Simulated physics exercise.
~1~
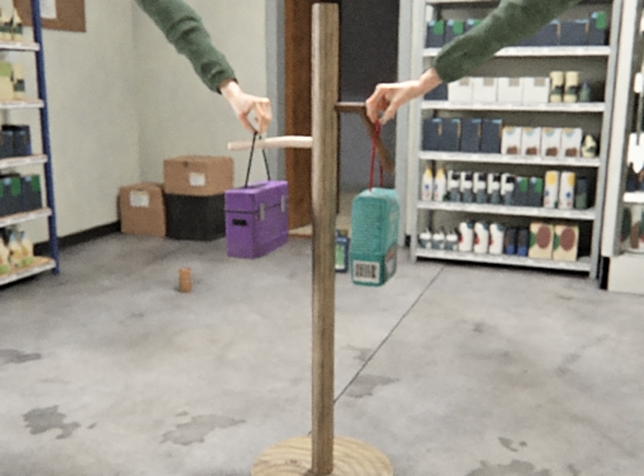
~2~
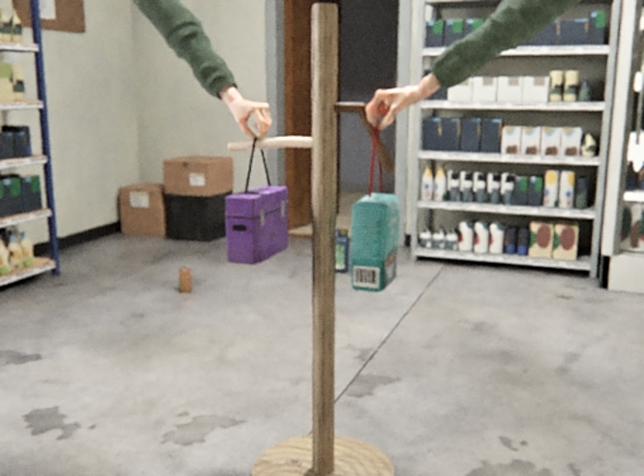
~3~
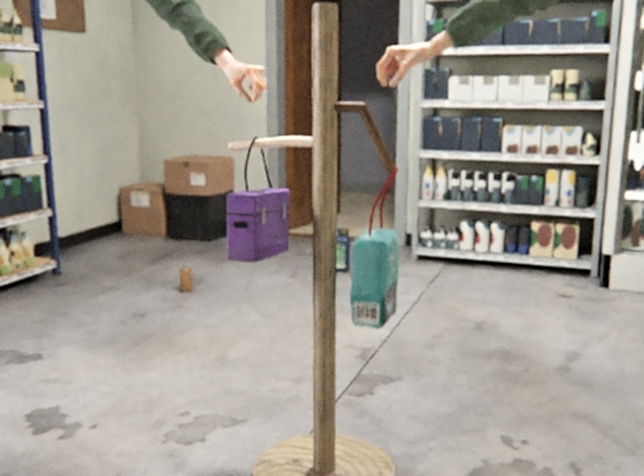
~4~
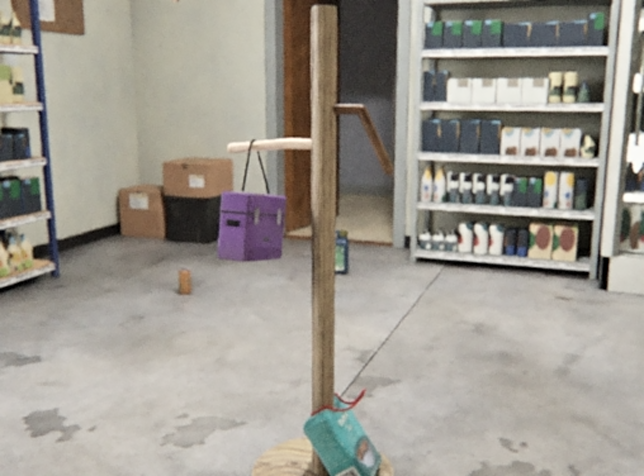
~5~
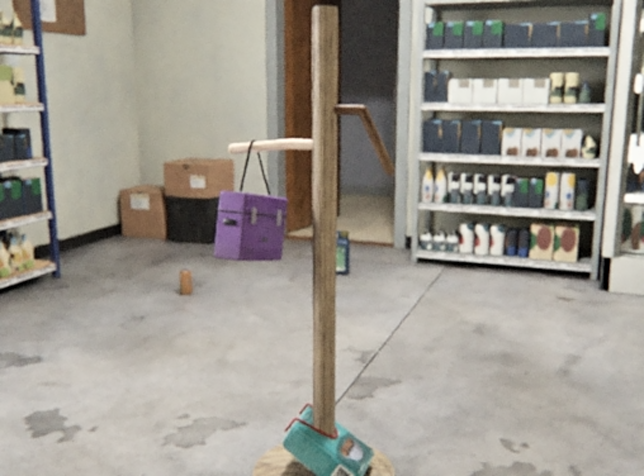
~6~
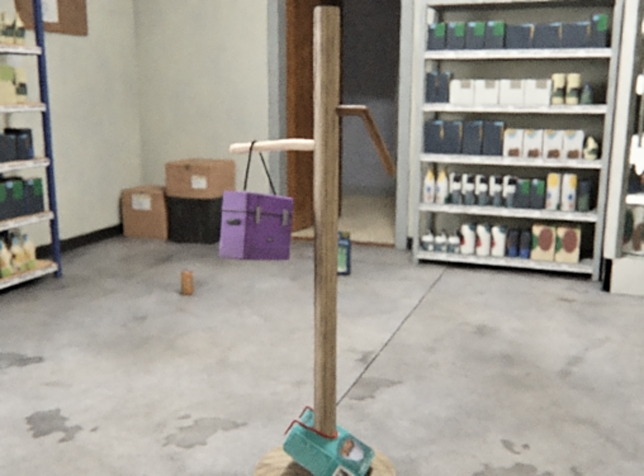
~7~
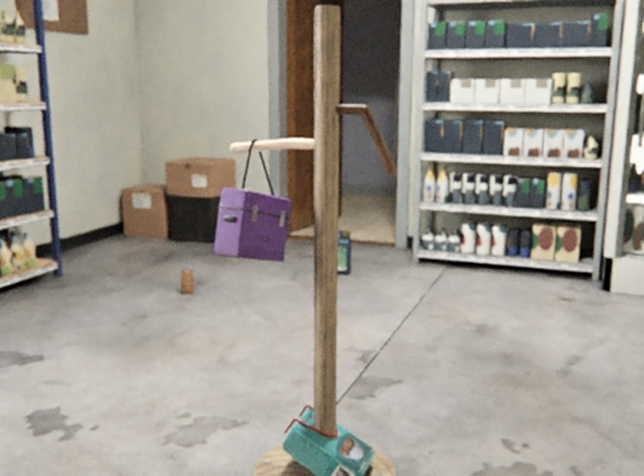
The turquoise sack slips off the right peg when released, while the purple case stays hanging.
